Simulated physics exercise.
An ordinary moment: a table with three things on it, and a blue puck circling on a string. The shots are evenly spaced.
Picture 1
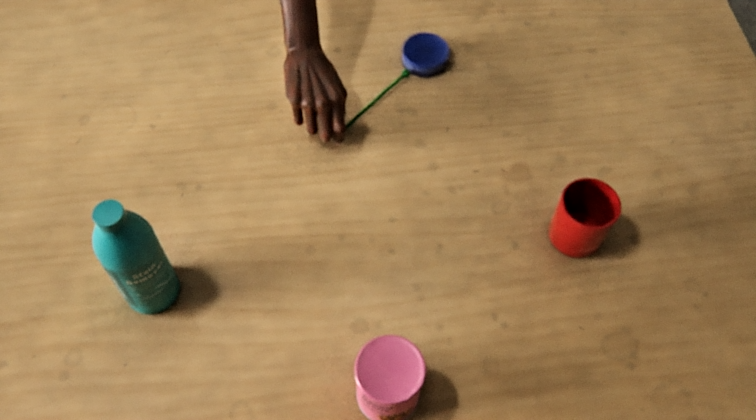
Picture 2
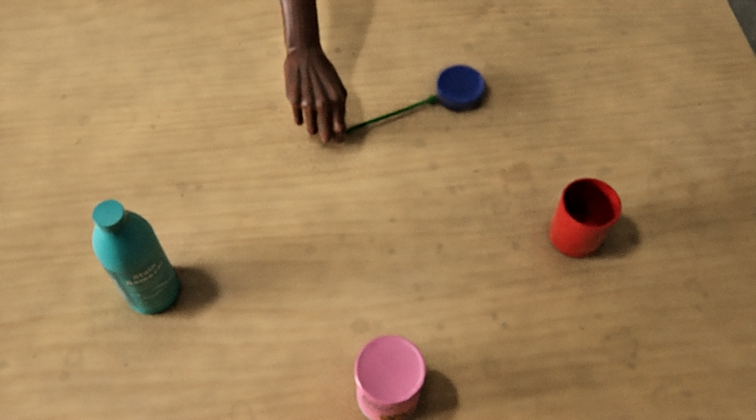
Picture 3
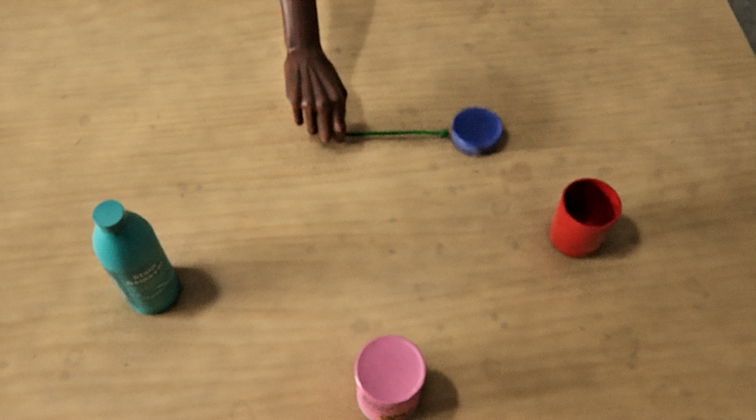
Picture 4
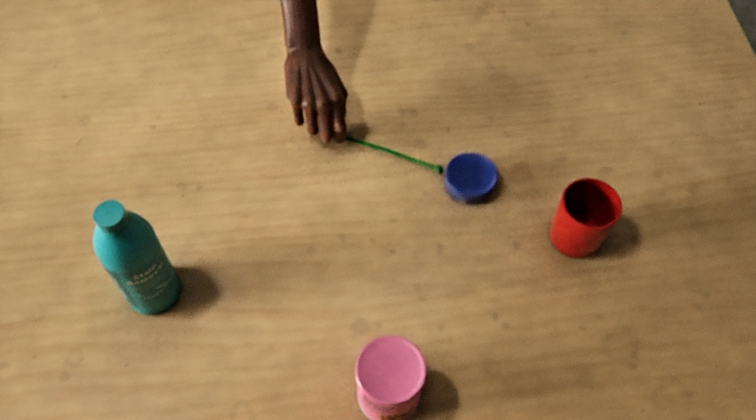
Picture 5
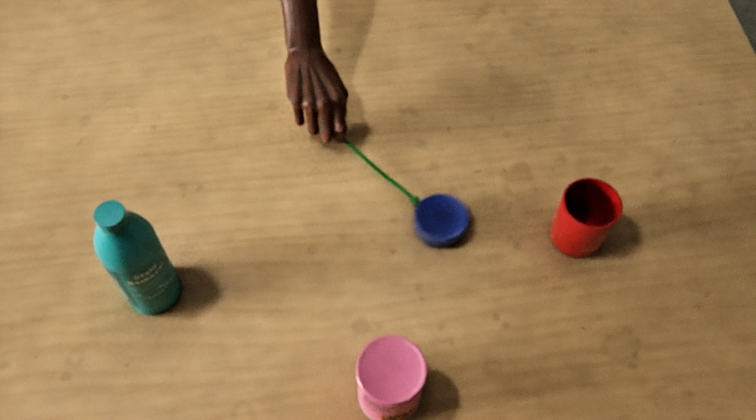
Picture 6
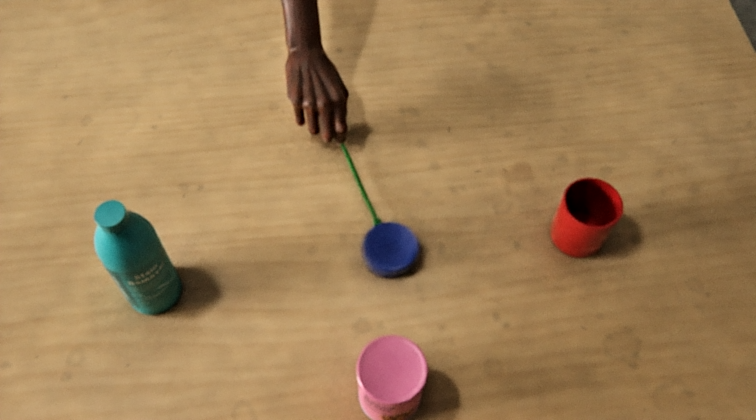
Blue puck on a green string circling clockwise around a hand on a table with a red mug, turquoise bottle and pink tin.
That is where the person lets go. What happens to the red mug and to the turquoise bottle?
The red mug remains clear; the turquoise bottle takes the knock.
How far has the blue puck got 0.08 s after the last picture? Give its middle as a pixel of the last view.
Around (268, 277).
Then, 0.08 s after the last picture, puck near (268, 276).
Then, 0.20 s after the last picture, puck near (118, 309); turquoise bottle pushed aside.
At rest, puck off the table; turquoise bottle knocked over. The red mug escapes it and the turquoise bottle is struck.
